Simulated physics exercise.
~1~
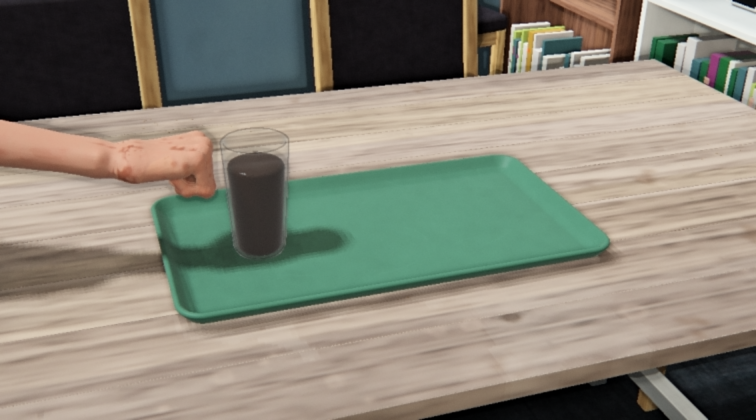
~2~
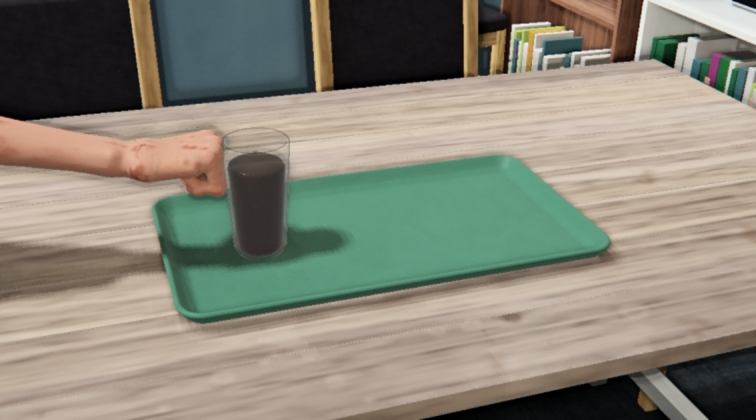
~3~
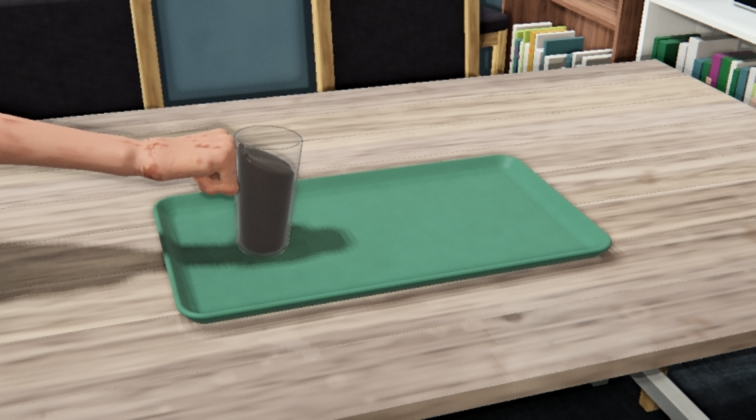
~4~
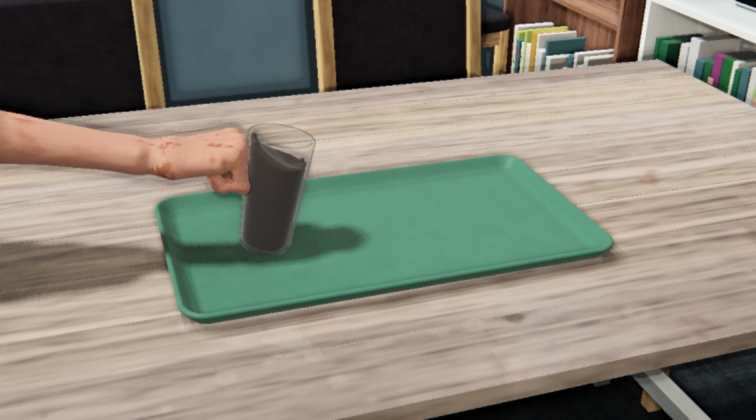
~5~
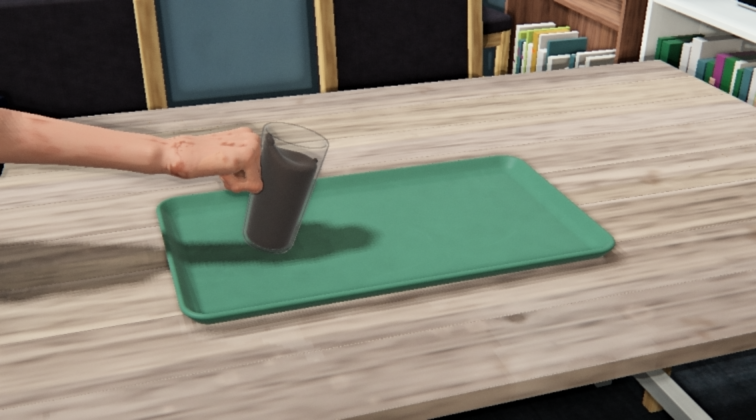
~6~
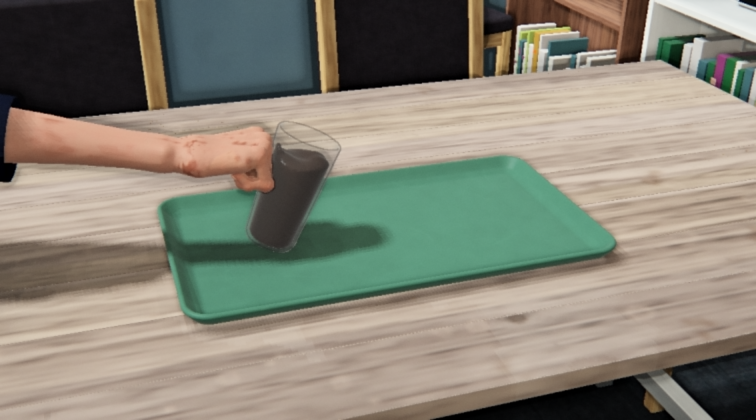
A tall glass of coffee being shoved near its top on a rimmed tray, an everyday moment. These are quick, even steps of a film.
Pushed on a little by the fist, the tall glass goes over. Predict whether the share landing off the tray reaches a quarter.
It reaches a quarter or more.
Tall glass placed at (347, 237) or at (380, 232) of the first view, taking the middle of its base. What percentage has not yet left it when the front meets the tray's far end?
First about 70, then 85 per cent.
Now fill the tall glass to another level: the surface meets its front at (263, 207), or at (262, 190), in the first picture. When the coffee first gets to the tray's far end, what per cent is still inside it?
The first level leaves around 50 percent, the second around 55 percent.
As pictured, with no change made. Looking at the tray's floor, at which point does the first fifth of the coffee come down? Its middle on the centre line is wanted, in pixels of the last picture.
I'd put it at roughly (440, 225) on the centre line.
A moment on, the tall glass is falling and 100 per cent is in the glass, 0 on the tray and 0 above or beyond its rim.
Next, the tall glass lies on its side and 65 per cent is in the glass, 22 on the tray and 12 above or beyond its rim.
Then the tall glass lies on its side and 40 per cent is in the glass, 48 on the tray and 12 above or beyond its rim.
Later the tall glass lies on its side and 22 per cent is in the glass, 41 on the tray and 37 above or beyond its rim.
Finally, 63 per cent is held by tray and glass, 37 is off the tray.
